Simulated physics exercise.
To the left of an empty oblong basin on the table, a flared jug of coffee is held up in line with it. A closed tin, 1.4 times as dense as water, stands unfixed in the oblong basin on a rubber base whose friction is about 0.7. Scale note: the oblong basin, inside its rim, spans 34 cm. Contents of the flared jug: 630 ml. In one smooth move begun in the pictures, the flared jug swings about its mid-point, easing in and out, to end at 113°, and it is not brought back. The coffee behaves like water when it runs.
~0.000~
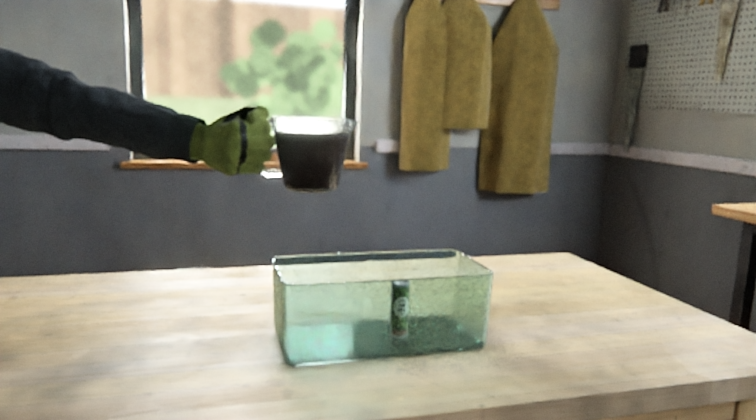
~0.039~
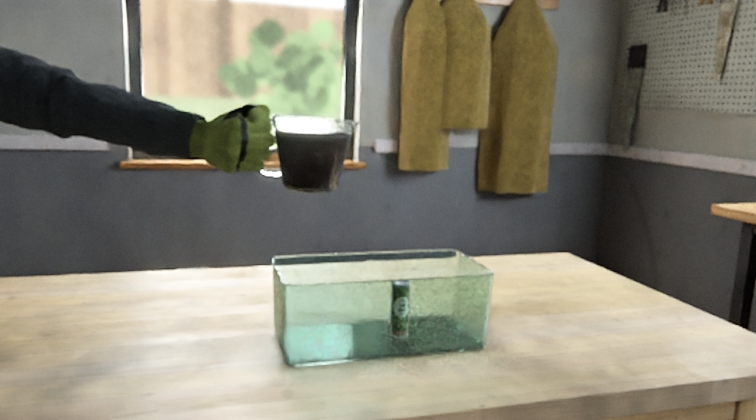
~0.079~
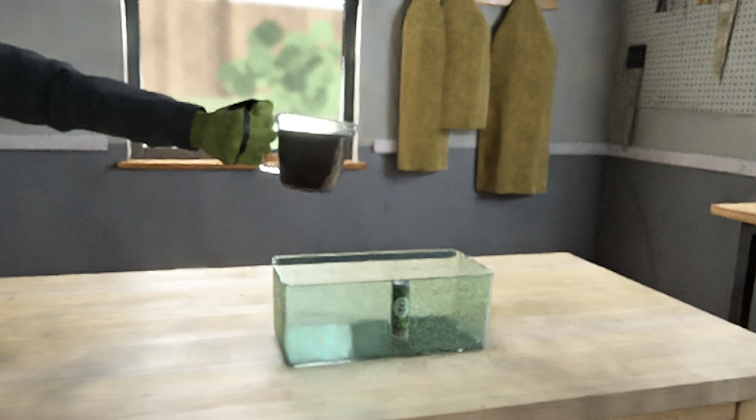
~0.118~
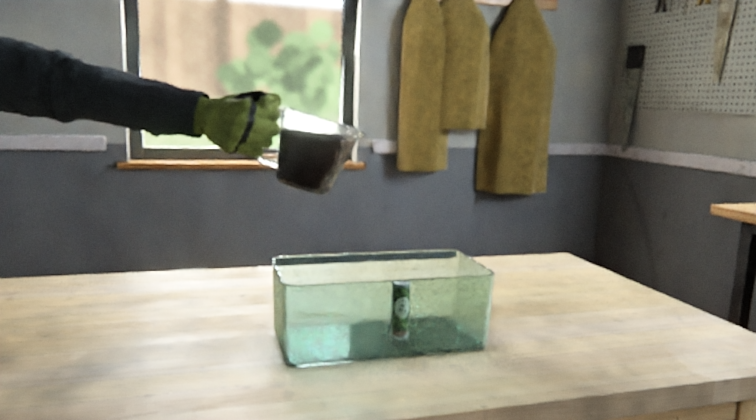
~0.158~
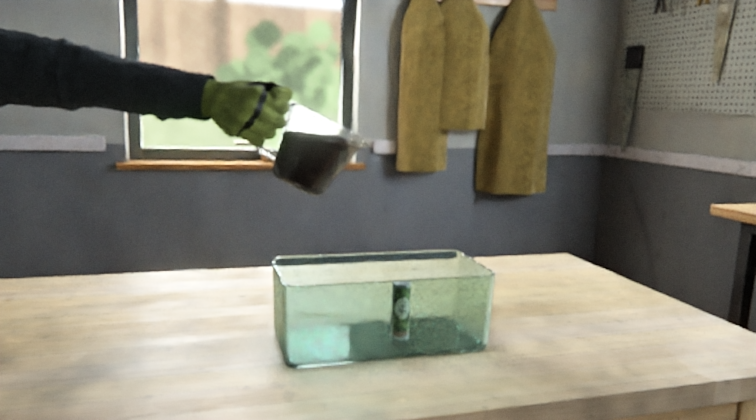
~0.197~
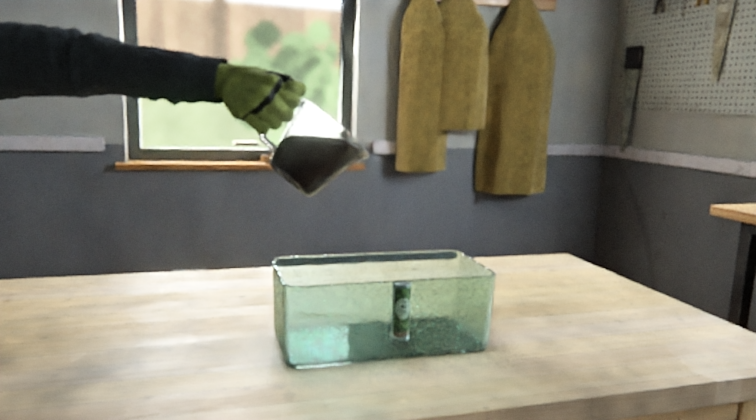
A dark-sleeved arm in a green glove reaches from the left across a grey-walled workshop, seen from slightly above a pale wooden table. It holds a clear jug of dark coffee above a green-tinted glass basin, a small green tin visible through it, with mustard aprons behind. The hand rotates the jug clockwise, gently then faster, and the coffee shifts up to its right lip while the camera stays still.
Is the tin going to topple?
Yes.
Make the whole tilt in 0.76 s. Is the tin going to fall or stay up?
In that case the tin overturns.
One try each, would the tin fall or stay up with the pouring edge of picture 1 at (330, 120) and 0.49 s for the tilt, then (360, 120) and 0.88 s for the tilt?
Run one: It does not tip. Run two: It tumbles.
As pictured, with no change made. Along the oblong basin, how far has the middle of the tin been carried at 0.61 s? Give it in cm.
The tin is about 2 cm from where it started.
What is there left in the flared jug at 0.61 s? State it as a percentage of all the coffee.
2 %.
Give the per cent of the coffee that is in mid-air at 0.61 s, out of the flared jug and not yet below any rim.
Close to 10 per cent.
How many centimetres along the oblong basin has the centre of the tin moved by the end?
All told, the tin's centre has moved close to 7.5 cm.
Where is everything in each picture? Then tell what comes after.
In the first frame, it leans 0°; its right rim is at (358, 121); the coffee meets the walls at (275, 131) and (347, 133); the oblong basin's rim runs from (278, 271) to (475, 262); the tin's top is at (400, 285).
In the second frame, it leans 2°; its right rim is at (359, 122); the coffee meets the walls at (276, 131) and (347, 133).
In the third frame, it leans 7°; its right rim is at (362, 126); the coffee meets the walls at (278, 128) and (349, 134).
In the fourth frame, it leans 15°; its right rim is at (365, 134); the coffee meets the walls at (283, 127) and (352, 137).
In the fifth frame, it leans 27°; its right rim is at (368, 145); the coffee meets the walls at (285, 130) and (359, 142).
In the sixth frame, it leans 39°; its right rim is at (368, 157); the coffee meets the walls at (282, 141) and (363, 149); 1 per cent is over the edge.
After 0.44 s the tilt is 109° and 30 per cent is still to pour; the tin stands where it began.
After 0.61 s the tilt is 113° and 2 per cent is still to pour; the tin leans 13°.
After 0.79 s the tilt is 113° and 0 per cent is still to pour; the tin lies on its side.
After 0.99 s the tilt is 113° and 0 per cent is still to pour; the tin lies on its side.
In the end the tin lies on its side.
